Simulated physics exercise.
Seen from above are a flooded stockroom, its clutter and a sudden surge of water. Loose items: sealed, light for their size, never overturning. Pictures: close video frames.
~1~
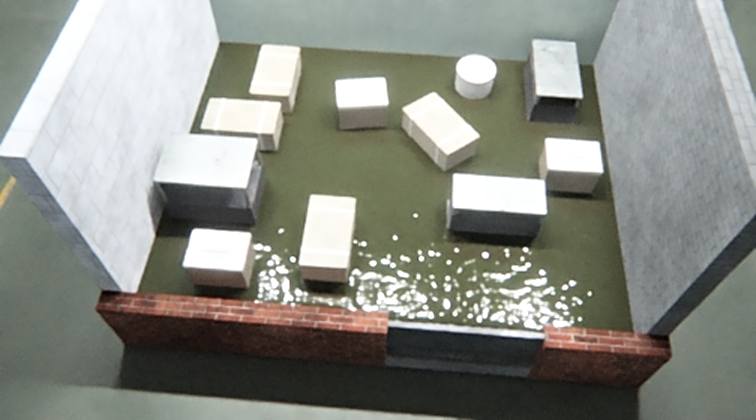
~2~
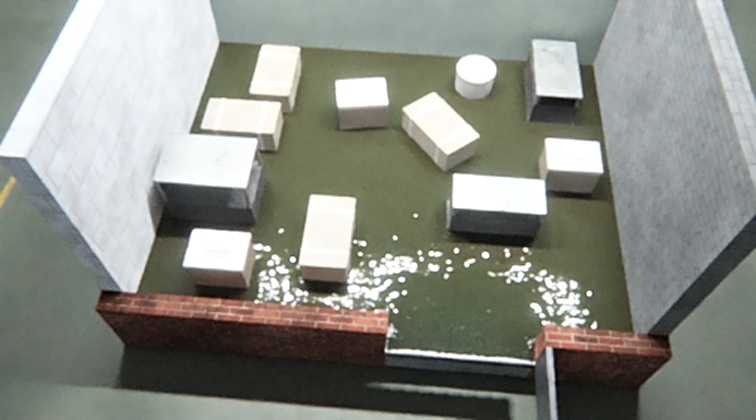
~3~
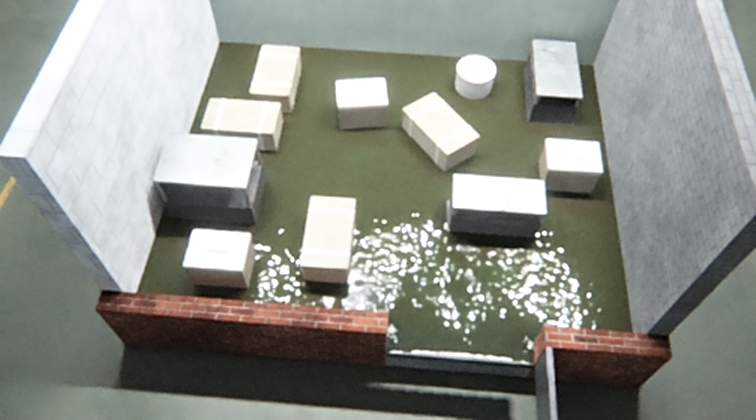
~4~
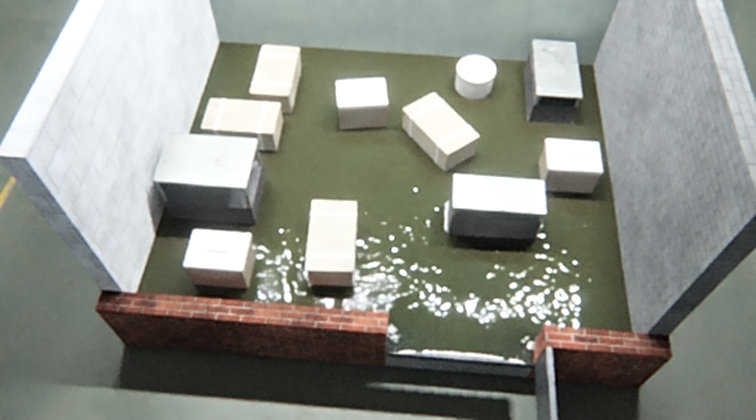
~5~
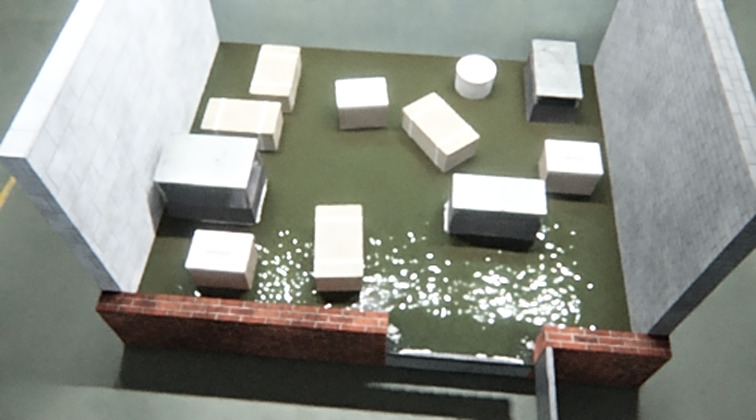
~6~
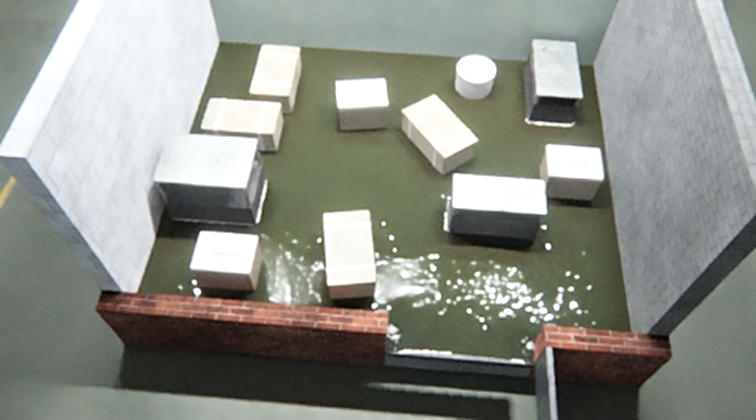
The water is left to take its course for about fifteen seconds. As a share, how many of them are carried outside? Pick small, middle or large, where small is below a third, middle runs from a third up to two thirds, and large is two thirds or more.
Middle.
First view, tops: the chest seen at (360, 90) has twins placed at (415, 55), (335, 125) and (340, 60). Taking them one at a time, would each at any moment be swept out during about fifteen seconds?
As listed: Still in, yes, stays.
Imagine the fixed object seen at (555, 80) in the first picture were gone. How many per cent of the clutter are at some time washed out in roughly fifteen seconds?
I'd say near 40 out of every hundred.
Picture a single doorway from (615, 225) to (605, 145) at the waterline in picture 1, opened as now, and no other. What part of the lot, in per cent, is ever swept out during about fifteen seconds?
It comes to about 40 per cent.
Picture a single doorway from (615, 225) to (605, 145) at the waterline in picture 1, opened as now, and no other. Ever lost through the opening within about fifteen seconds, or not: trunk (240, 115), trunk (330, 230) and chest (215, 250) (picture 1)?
Taken in turn, the first item is held back, the second is held back and the last is held back.
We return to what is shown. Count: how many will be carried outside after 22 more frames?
By my count it is 2.
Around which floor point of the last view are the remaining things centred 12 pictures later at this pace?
Roughly at (385, 189).
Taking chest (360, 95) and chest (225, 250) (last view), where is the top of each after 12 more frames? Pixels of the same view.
About (381, 138) and (280, 271).
A moment on, 0 of 8 are out; 8 afloat.
Next, 1 of 8 are out; 7 afloat.
Later, 2 of 8 are out; 6 afloat.
In the end, 3 of 8 are out; 5 afloat.
